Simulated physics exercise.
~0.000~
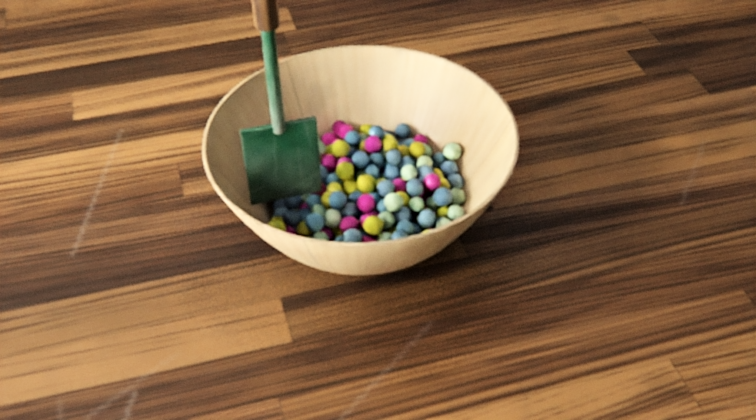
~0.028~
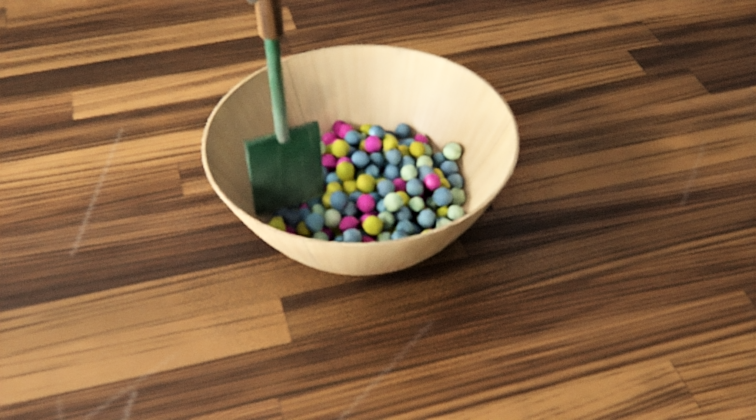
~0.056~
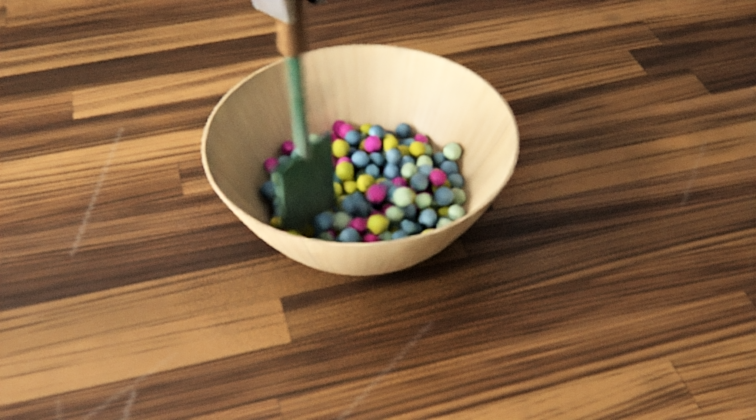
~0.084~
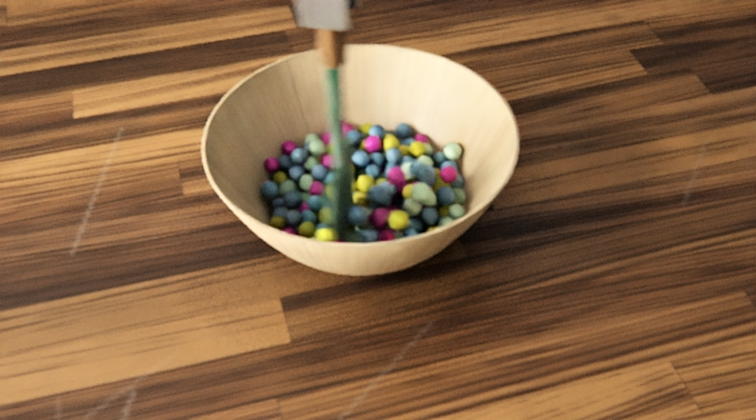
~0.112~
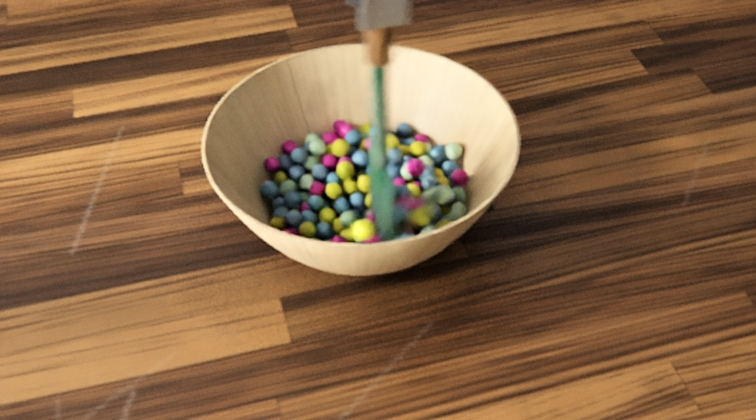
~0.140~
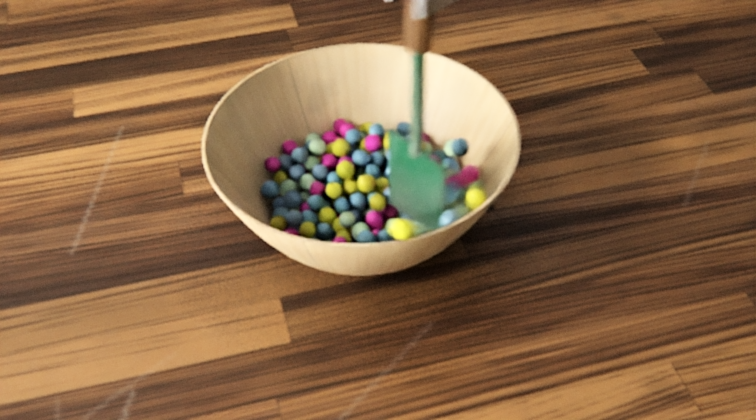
A pale wooden bowl sits on a striped brown wood surface, seen from above at an angle by a still camera. Small round sweets in pink, yellow, blue and pale green lie heaped inside, with a green spatula on a brown-and-green handle at the left. The spatula sweeps through the near side to the right, turning edge-on and then broad again, pushing and stirring sweets as the bowl stays put.
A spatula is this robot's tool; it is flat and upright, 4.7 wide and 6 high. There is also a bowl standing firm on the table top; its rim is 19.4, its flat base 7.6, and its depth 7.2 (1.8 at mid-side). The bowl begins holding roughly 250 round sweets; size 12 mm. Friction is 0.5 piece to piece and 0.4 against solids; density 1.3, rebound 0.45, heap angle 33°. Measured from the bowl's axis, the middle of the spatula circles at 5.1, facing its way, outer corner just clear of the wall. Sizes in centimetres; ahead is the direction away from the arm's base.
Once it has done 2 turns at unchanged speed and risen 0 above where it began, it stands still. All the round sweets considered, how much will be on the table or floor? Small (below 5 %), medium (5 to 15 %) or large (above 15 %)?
It is large.
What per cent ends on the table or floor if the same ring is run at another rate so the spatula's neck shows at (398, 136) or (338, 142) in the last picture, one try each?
About 20 % for one try and about 5 % for the other, in order.
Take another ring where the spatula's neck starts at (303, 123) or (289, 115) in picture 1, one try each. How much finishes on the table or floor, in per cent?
I'd put it at around 20 and 30 percent.
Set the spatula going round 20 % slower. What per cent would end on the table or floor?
It would come to around 20 percent.
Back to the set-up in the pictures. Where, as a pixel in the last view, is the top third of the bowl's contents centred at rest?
The centre sits around (370, 188) in the last picture.
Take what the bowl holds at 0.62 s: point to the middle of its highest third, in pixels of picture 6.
Centre, approx.: (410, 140).
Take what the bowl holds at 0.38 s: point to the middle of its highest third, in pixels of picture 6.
The top third is centred near (269, 184) in the last picture.
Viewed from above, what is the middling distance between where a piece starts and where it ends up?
Somewhere around 6 centimetres.
After 0.38 s, 350° round, highest piece 10 above the table; 227 in the bowl, 10 on the table or floor, 16 in flight or on the tool.
After 0.62 s, 224° round, highest piece 10 above the table; 200 in the bowl, 45 on the table or floor, 8 in flight or on the tool.
After 0.94 s, 0° round, highest piece 5 above the table; 189 in the bowl, 63 on the table or floor, 1 in flight or on the tool.
After 1.64 s, 0° round, highest piece 4 above the table; 189 in the bowl, 64 on the table or floor.
In the end, 189 in the bowl, 64 on the table or floor. That is 25 % on the table or floor.
